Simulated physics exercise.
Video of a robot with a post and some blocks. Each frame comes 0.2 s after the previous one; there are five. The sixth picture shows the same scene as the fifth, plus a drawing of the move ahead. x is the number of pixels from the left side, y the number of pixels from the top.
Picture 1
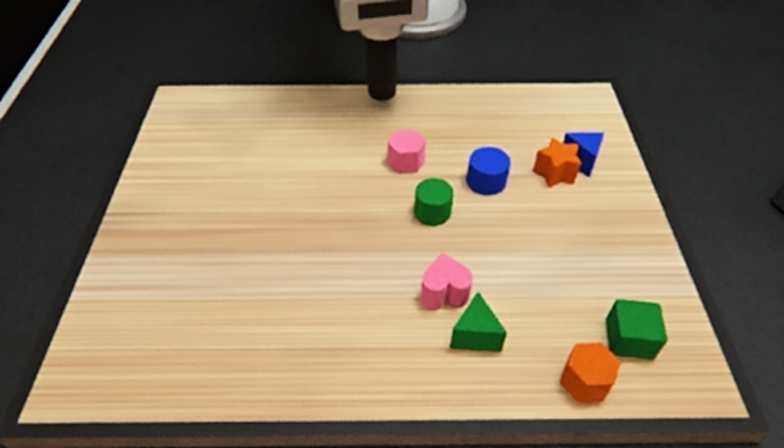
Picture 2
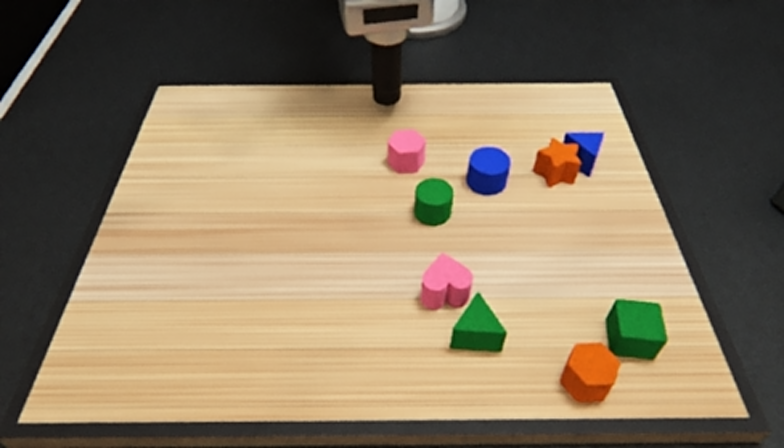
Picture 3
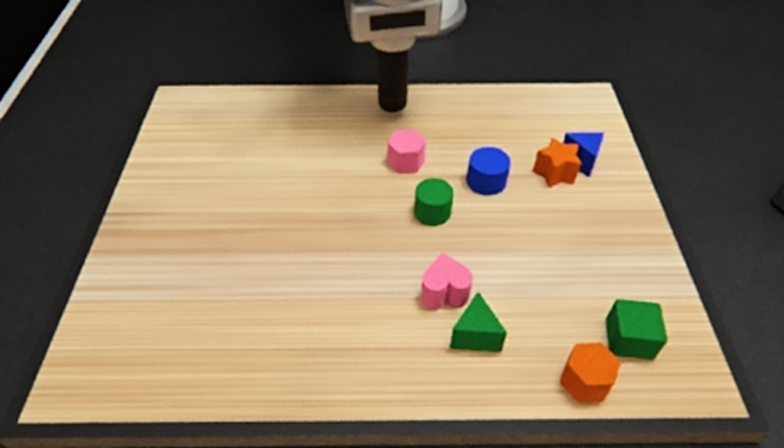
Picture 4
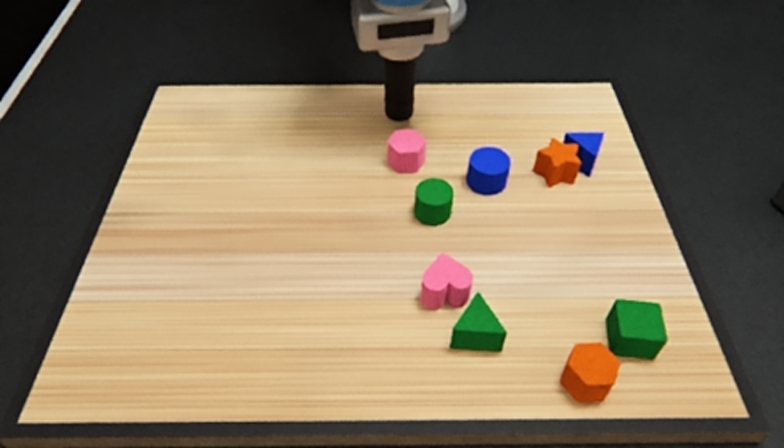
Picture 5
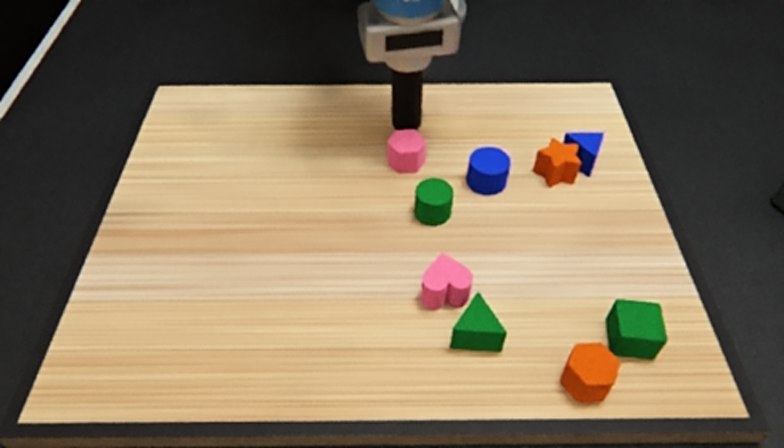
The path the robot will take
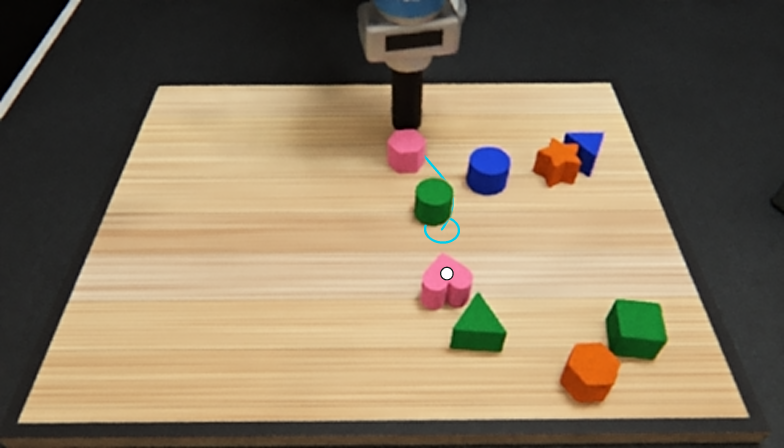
In this clip, a robot arm with a dark post moves slowly forward and slightly right from the board's back edge until the post is just behind a pink six-sided block, while all the colored blocks remain still.
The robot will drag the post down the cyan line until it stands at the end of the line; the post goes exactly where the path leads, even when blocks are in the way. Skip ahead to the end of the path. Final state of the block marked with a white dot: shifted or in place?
It stays.
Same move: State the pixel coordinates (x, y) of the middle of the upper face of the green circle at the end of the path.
It will likely be found at (410, 219).
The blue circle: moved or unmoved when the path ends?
The block you're asking about stays where it is.
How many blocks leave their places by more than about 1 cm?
I predict two.
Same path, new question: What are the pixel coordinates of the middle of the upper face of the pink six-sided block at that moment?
Near (407, 158).
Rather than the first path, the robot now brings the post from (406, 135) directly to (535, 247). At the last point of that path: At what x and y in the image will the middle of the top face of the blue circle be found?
My best guess is (517, 167).
The line goes from (406, 135) over (430, 162) and (451, 193) to (442, 229); the dot is on the pink heart.
The first path, step by step. One third of the way, post (431, 152); pink six-sided block (407, 157), turned 60° clockwise.
Two thirds of the way, post (453, 183); pink six-sided block (407, 158), turned 65° clockwise.
At the end, post (443, 219); pink six-sided block (407, 158), turned 65° clockwise; green circle (410, 219); pink heart unmoved; blue circle unmoved.
